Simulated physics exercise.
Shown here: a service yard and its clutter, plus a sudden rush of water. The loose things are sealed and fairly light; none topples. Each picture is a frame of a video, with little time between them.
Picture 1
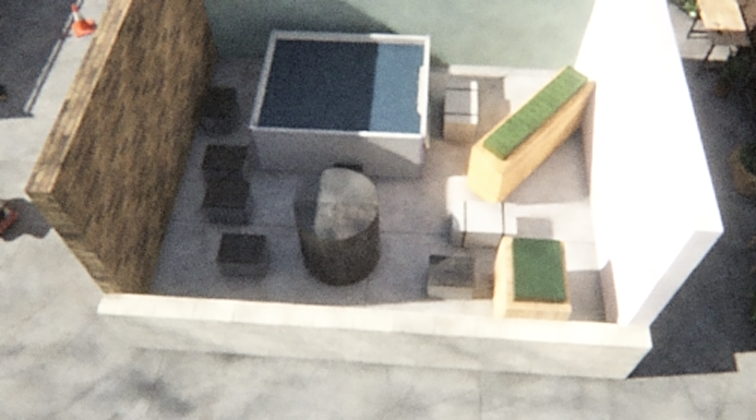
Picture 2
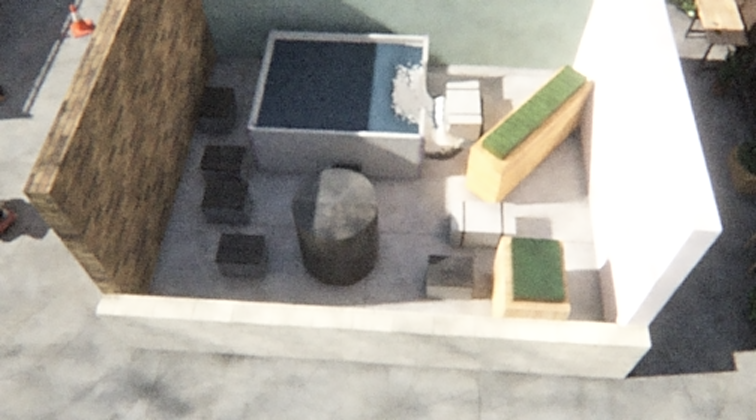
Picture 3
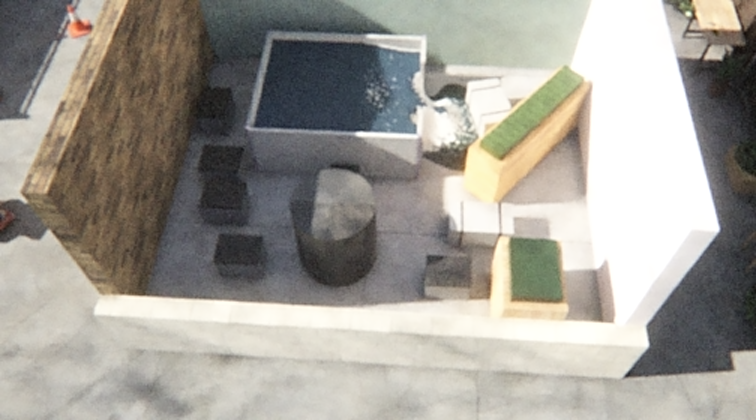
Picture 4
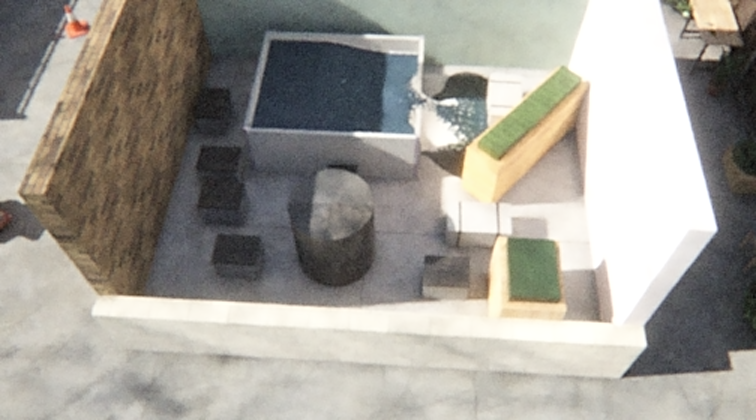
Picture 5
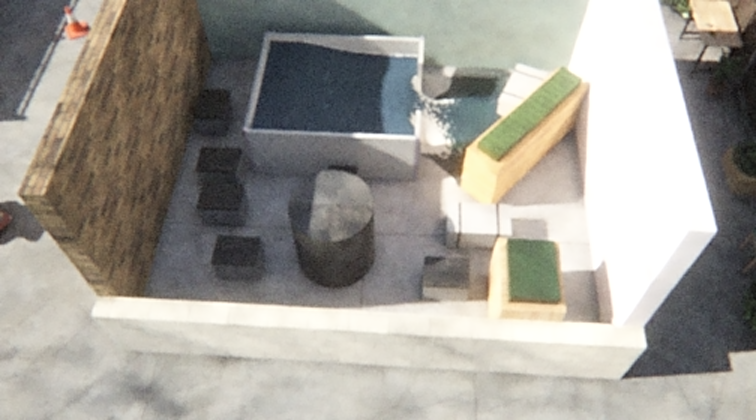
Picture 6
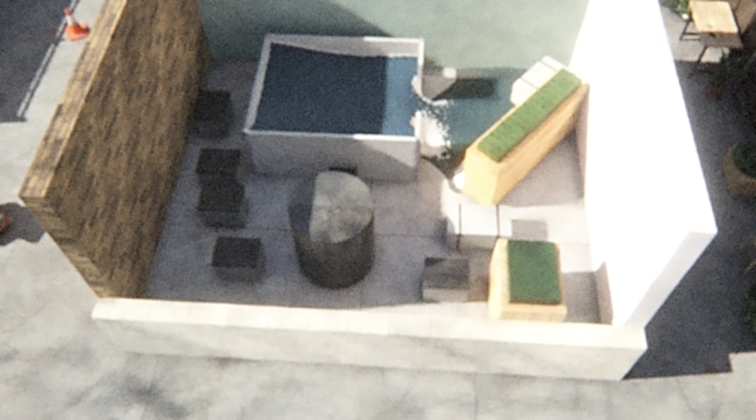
To begin with, dark water sits level in a pale tank inside a walled yard, among dark boxes and green-topped blocks. Water then bursts out at the tank's right side, splashes down and spreads across the floor, while a pale block there slides right and everything else barely moves.
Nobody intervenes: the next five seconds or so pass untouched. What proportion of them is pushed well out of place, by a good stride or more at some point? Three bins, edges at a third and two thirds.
Bin: One third to two thirds.
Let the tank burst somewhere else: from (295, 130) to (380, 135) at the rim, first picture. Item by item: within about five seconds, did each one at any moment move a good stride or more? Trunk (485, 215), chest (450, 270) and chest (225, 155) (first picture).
Listed in turn, ends up that far off, ends up that far off, ends up that far off.
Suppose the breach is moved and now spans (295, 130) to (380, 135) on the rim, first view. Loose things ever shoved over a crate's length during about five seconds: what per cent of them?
I make it 90 per cent.
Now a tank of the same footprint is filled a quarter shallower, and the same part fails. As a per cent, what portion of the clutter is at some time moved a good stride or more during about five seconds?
Something like 20 in a hundred of them.
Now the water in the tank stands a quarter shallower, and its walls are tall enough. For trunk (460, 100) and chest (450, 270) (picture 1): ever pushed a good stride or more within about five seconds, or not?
Lab note, in sequence: Reached that mark / stayed below that mark.
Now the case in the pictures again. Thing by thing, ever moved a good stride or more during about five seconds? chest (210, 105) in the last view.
That one goes the full distance.
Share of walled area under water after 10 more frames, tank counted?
Near 50 %.
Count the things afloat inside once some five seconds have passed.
6.
A moment on, 1 of 8 are well off their spots; 1 afloat.
Next, 1 of 8 are well off their spots; 1 afloat.
Later, 2 of 8 are well off their spots; 1 afloat.
In the end, 2 of 8 are well off their spots, and 3 have been at some point; 6 afloat.
